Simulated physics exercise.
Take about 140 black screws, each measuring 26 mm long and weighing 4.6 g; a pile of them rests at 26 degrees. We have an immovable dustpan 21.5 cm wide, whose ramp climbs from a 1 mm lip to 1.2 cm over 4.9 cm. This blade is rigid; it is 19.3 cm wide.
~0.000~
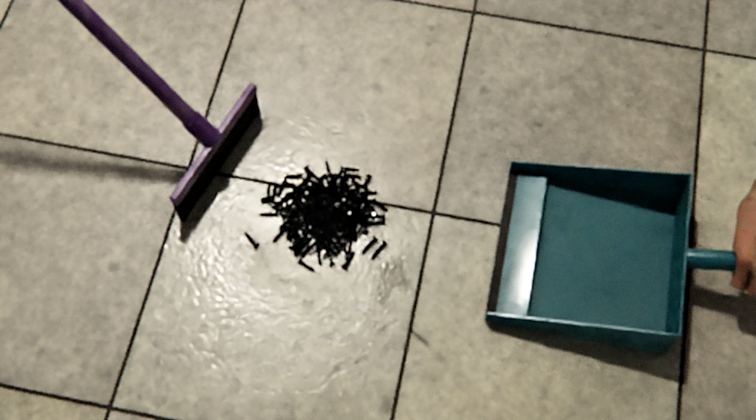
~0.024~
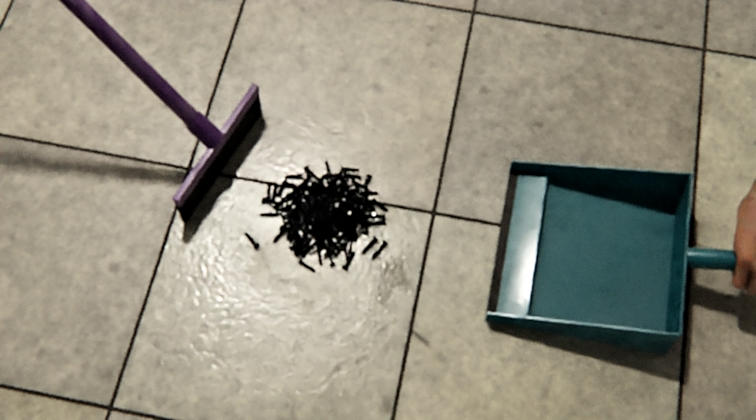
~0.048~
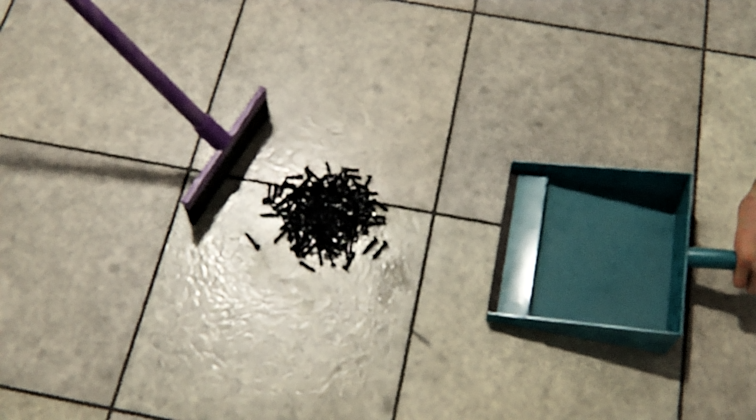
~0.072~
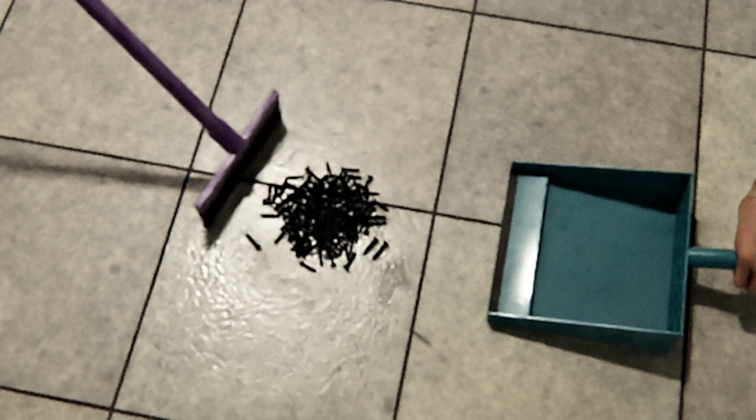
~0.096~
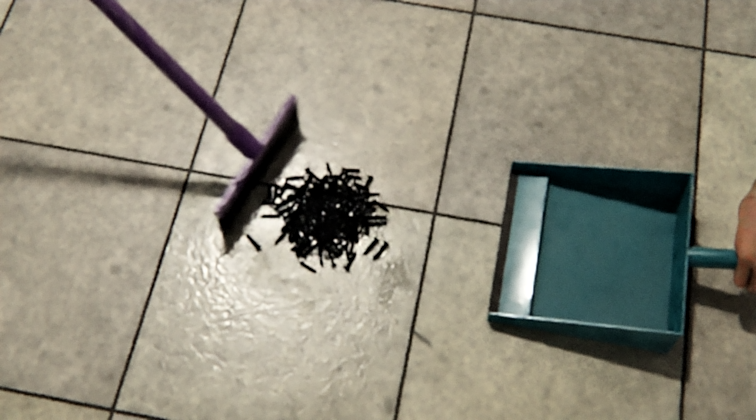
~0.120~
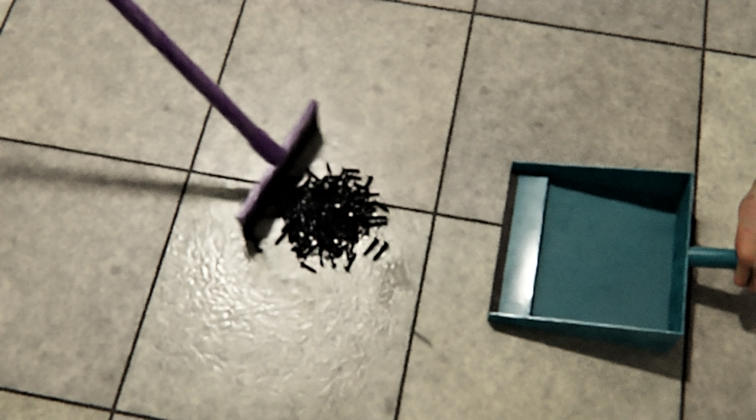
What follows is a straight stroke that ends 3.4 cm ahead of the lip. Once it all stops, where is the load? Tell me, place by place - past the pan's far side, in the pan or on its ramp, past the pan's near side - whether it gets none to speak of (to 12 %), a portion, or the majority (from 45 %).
Far side: None to speak of; pan: The majority; near side: A portion.
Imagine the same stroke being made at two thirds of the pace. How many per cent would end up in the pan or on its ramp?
Then near 20 in a hundred.
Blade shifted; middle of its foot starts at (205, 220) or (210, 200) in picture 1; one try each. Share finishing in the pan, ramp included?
50 and 60 per cent, roughly.
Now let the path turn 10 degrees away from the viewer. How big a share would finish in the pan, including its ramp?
In that case around 35 per cent.
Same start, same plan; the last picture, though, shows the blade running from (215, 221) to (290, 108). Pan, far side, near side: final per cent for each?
Split: Pan = 25, far = 0, near = 30.
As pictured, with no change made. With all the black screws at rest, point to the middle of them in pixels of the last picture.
My guess is close to (506, 285).
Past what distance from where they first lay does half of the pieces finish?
26 cm or thereabouts.
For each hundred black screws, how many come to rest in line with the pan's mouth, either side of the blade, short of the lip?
20 per cent.
After 0.23 s, middle of the blade 16 cm from the lip; 0 % over the lip, far side 0 %, near side 5 %.
After 0.30 s, middle of the blade 9 cm from the lip; 0 % over the lip, far side 0 %, near side 10 %.
After 0.51 s, middle of the blade 6 cm from the lip; 60 % over the lip, far side 0 %, near side 25 %.
In the end, at 1.3 s, far side 0 %, pan 55 %, near side 20 %, in front of the lip or behind the blade 20 %.
